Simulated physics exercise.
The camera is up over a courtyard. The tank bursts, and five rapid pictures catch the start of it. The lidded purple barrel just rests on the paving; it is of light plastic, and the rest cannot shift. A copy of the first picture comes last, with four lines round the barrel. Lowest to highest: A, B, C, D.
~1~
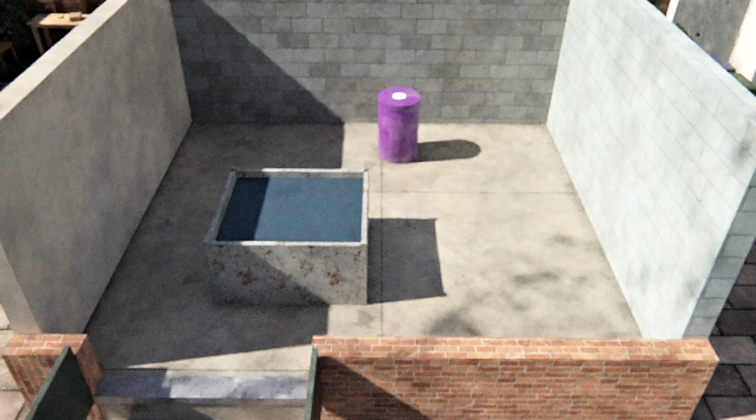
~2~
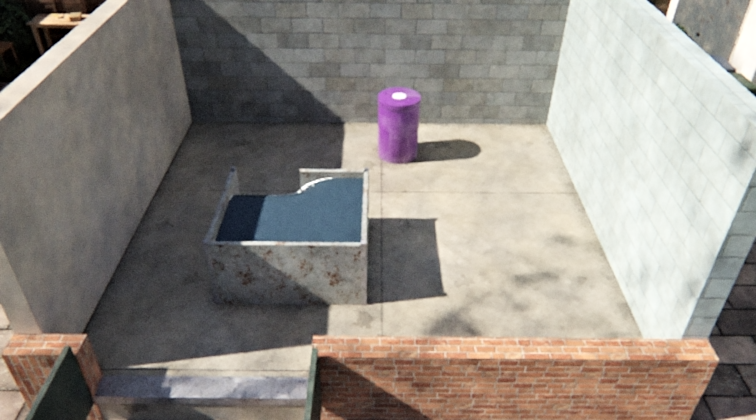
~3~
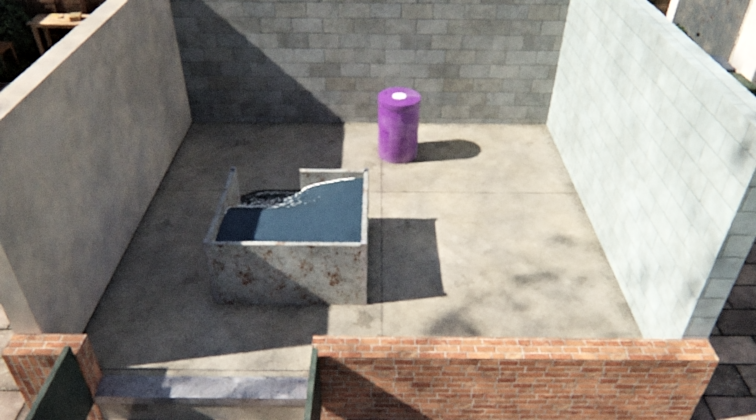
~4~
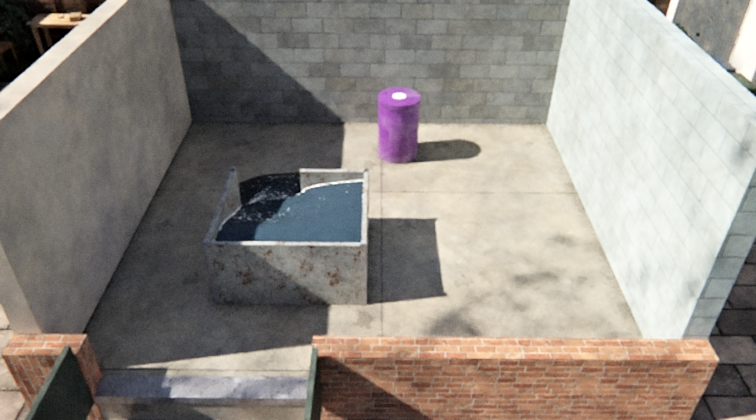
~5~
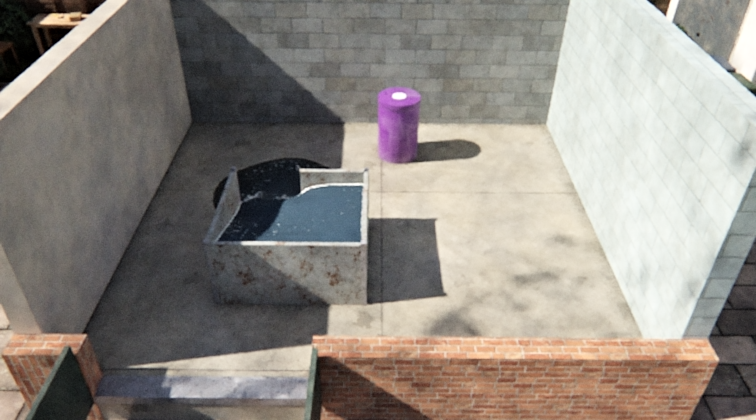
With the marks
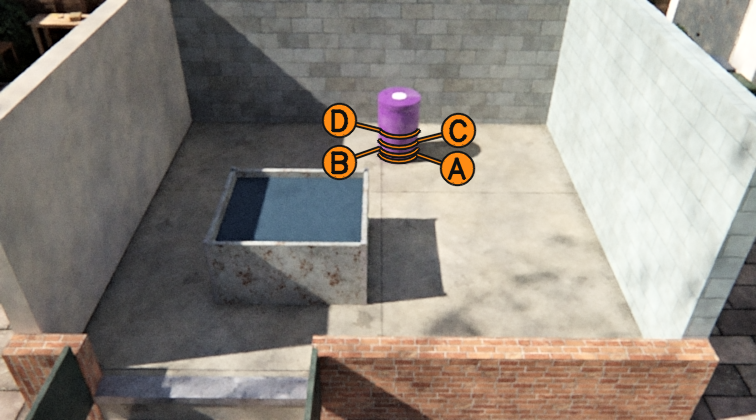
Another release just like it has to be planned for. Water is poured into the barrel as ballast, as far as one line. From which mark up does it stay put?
Use level B.
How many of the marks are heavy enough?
Three of them.
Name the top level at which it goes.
The answer is A.
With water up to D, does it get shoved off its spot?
No, that is safe.
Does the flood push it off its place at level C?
No, not at all.
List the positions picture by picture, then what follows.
Lid of the purple barrel at (399, 96); tank full, its middle at (294, 210); open gate at (201, 339).
Water covers 1 % of the ground, mostly out of sight from here.
Water covers 3 % of the ground, mostly out of sight from here.
Water covers 5 % of the ground, mostly out of sight from here.
Lid of the purple barrel at (399, 96); water covers 7 % of the ground and is seen nearest the barrel at (315, 165).
On the marked copy, A at (398, 161); B at (398, 155); C at (399, 147); D at (399, 137); from the bottom up A, B, C, D.
With A, it is pushed about its own width away.
With B, it does not move.
With C, it does not move.
With D, it does not move.
